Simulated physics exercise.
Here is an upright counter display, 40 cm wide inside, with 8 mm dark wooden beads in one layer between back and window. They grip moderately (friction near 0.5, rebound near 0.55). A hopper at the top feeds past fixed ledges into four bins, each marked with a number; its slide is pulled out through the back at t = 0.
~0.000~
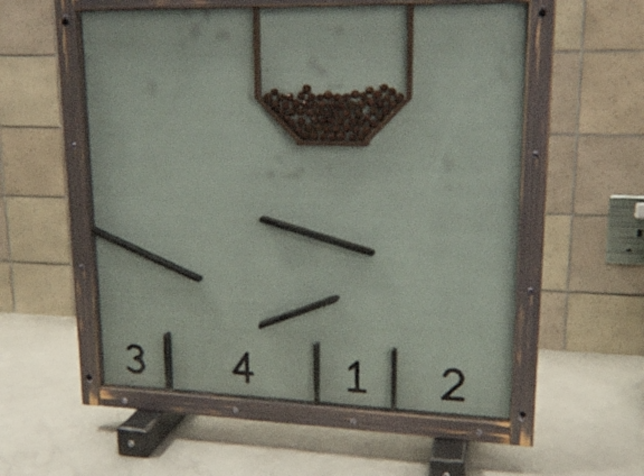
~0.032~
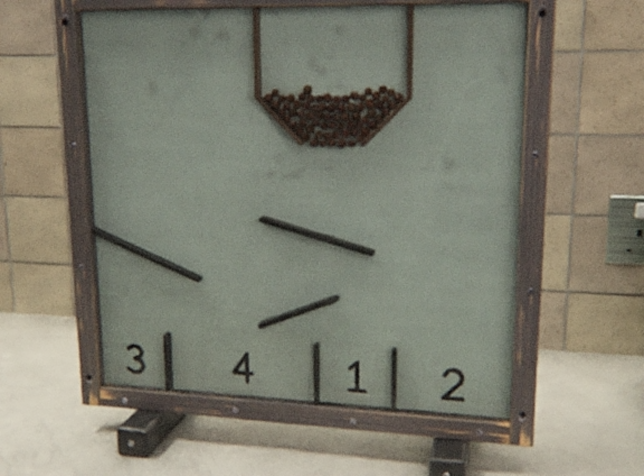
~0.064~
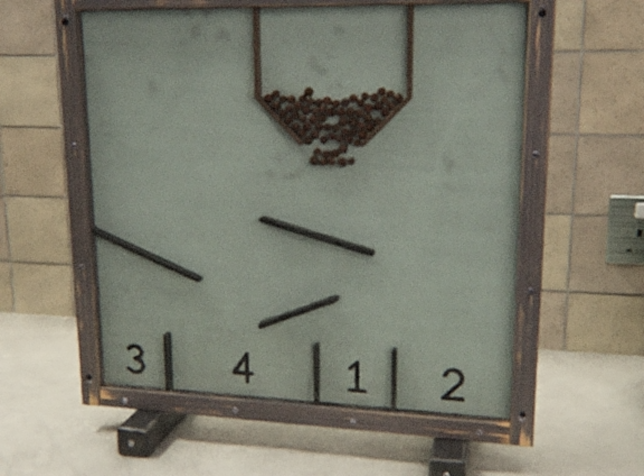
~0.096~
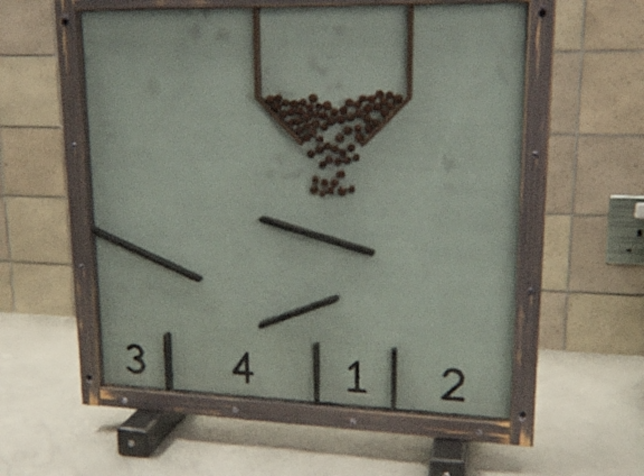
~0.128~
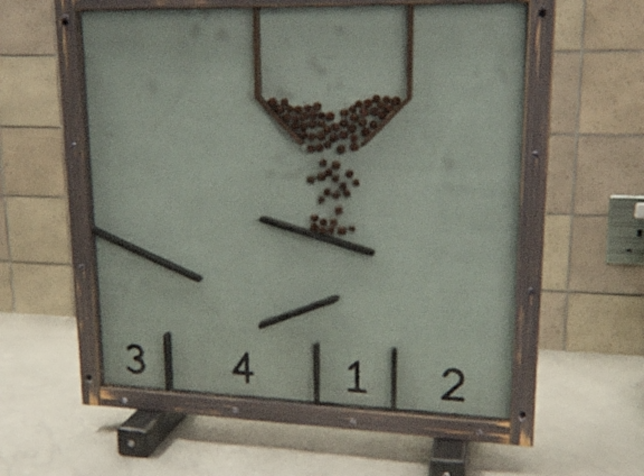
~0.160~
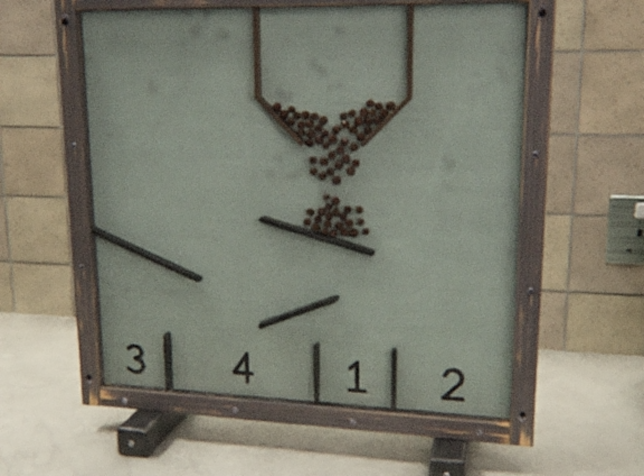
Dark wooden beads pouring from a hopper in an upright display, dropping onto the upper sloping ledge and piling up there.
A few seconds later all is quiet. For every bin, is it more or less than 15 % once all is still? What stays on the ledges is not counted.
Bin 1 less, bin 2 more, bin 3 less, bin 4 less than 15 %.
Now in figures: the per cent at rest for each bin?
Bin 1: 0; bin 2: 95; bin 3: 0; bin 4: 5.
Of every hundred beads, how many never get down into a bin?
About 0 per cent.
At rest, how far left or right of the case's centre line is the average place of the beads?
Some 14 cm right of it.
By 0.24 s 90 % have left the hopper; down in the bins, nothing yet.
By 0.34 s 100 % have left the hopper; down in the bins, no. 2, 10 %.
By 0.55 s 100 % have left the hopper; down in the bins, no. 2, 55 %.
Settled by 1.8 s, no. 1, 0 %, no. 2, 95 %, no. 3, 0 %, no. 4, 5 %.
